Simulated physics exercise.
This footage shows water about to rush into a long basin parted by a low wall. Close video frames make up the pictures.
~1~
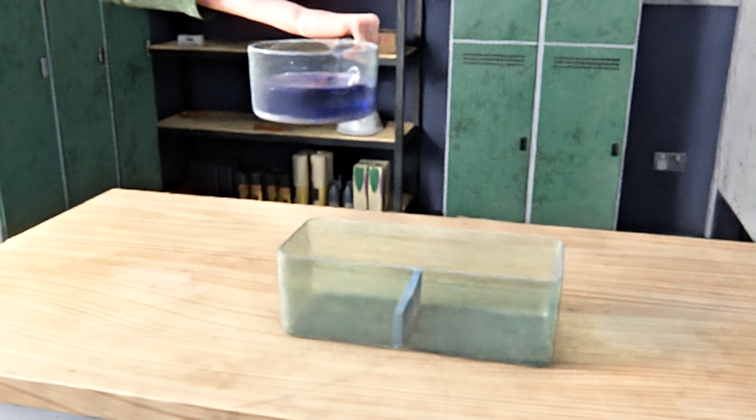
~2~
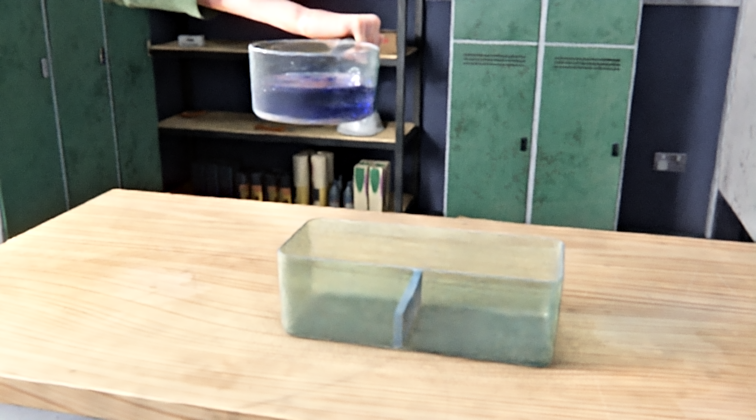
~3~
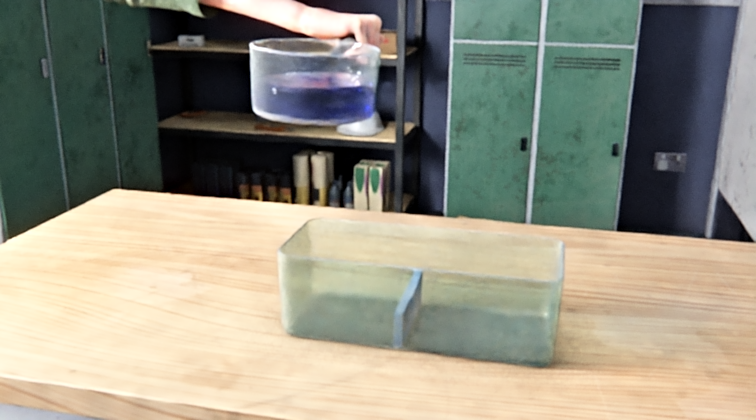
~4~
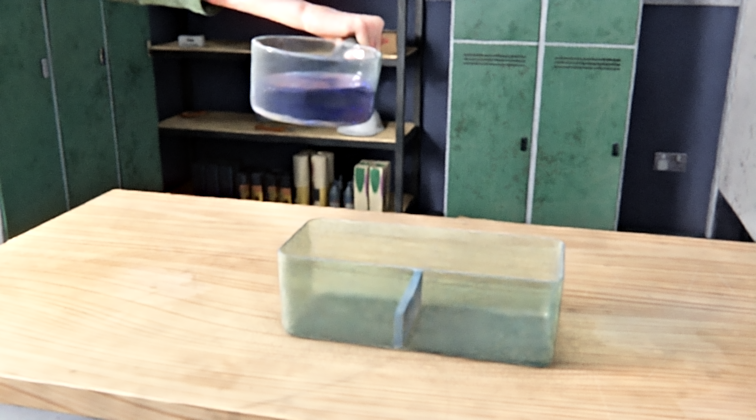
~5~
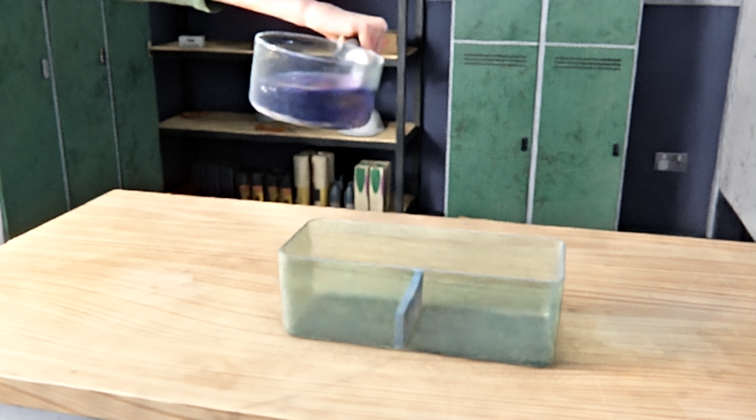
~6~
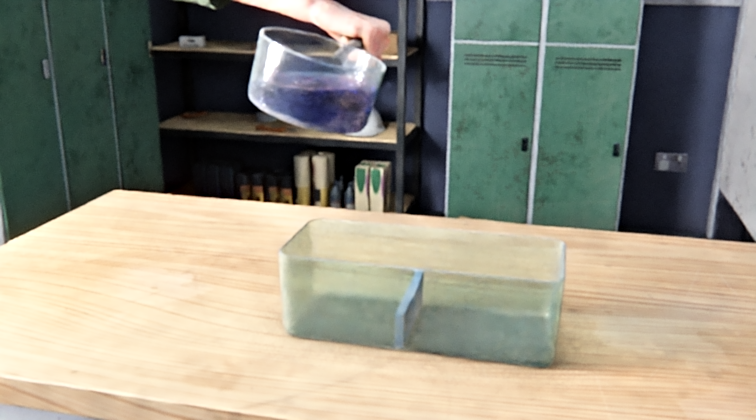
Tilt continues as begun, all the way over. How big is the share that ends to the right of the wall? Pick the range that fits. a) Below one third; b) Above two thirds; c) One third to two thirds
c, one third to two thirds.
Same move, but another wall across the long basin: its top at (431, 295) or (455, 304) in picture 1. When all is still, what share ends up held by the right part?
20 % then 10 %.
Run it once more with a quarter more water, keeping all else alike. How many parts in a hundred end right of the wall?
60 per cent.
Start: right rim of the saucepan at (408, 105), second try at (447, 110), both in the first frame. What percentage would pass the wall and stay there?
Near 65 % and 95 %.
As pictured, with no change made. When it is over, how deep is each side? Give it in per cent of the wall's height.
It settles around 30 on the left side and around 30 on the right side.
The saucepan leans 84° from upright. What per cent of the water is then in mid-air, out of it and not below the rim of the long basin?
Roughly 45 percent.
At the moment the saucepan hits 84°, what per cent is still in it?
About 50 per cent.
A moment on, the saucepan is tipped on its side and 50 per cent is still to pour, 1 is left of the wall and 2 right of it.
Next, the saucepan is tipped right over and 6 per cent is still to pour, 29 is left of the wall and 49 right of it.
Then the saucepan is tipped right over and 0 per cent is still to pour, 48 is left of the wall and 50 right of it.
Later the saucepan is tipped right over and 0 per cent is still to pour, 48 is left of the wall and 50 right of it.
At rest 48 per cent lies left of the wall, 50 right of it and 3 outside.
